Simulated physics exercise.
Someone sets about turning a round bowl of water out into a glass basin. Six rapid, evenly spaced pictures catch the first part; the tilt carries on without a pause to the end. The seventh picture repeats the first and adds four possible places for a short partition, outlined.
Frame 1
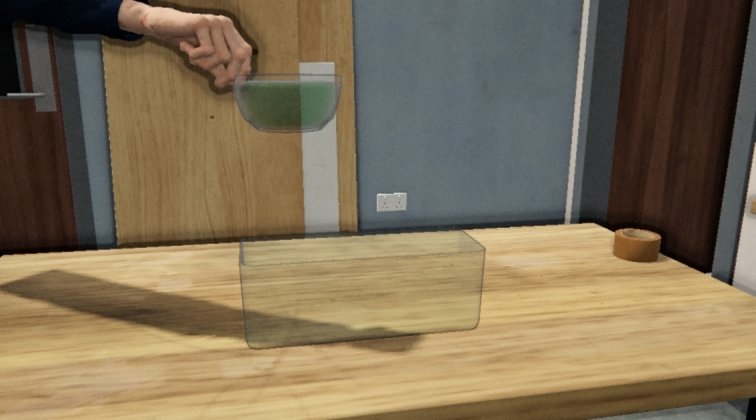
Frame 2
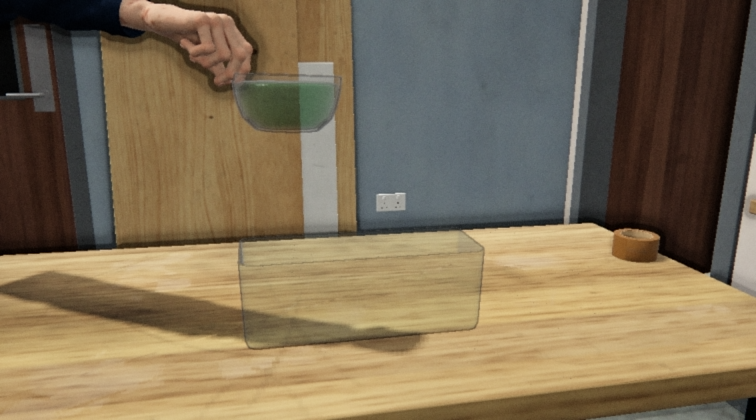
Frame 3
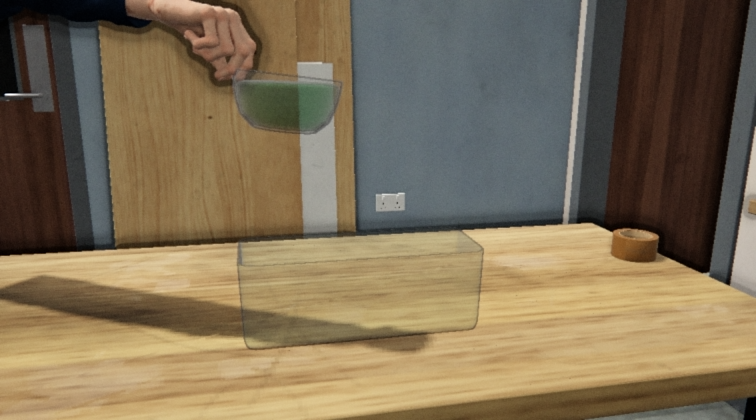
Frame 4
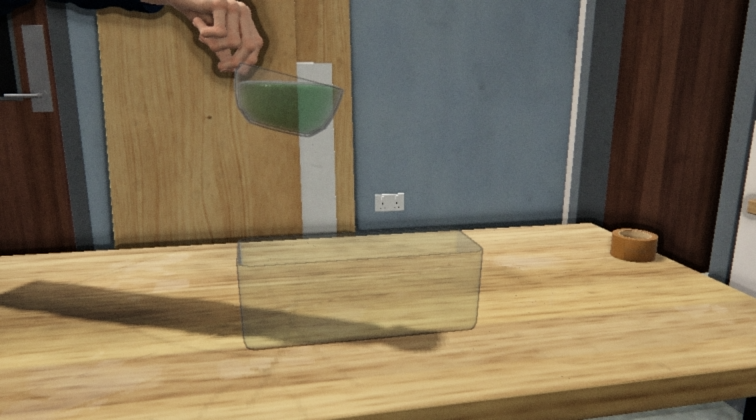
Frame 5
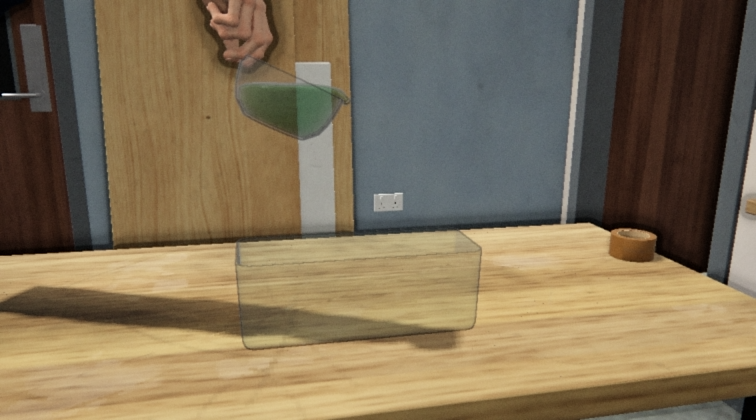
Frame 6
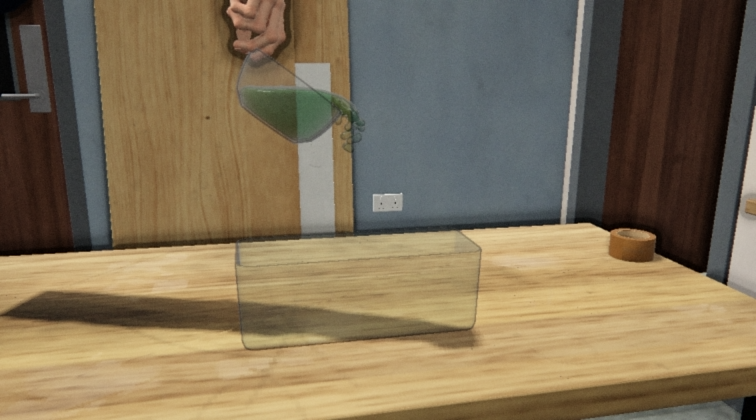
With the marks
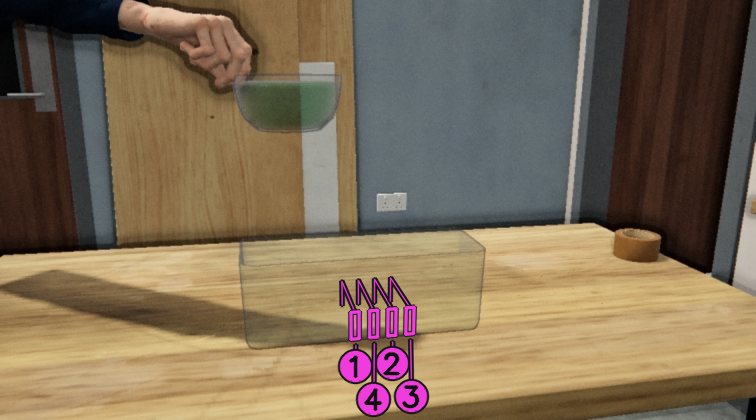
A hand held a clear round bowl of green liquid above an empty glass basin on a wooden table, then tilted it to the right until some liquid ran over the lip.
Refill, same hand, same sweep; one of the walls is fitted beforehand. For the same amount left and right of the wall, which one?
3 beats the others.
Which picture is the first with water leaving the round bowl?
In picture 5.
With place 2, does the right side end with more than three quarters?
No.
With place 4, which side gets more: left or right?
The right side.
On the marked copy, 1 at (355, 345); 2 at (392, 341); 3 at (410, 340); 4 at (374, 343).
If 1 is chosen, about 11 % ends left of the wall and 88 % right of it.
If 2 is chosen, about 31 % ends left of the wall and 68 % right of it.
If 3 is chosen, about 51 % ends left of the wall and 47 % right of it.
If 4 is chosen, about 20 % ends left of the wall and 79 % right of it.
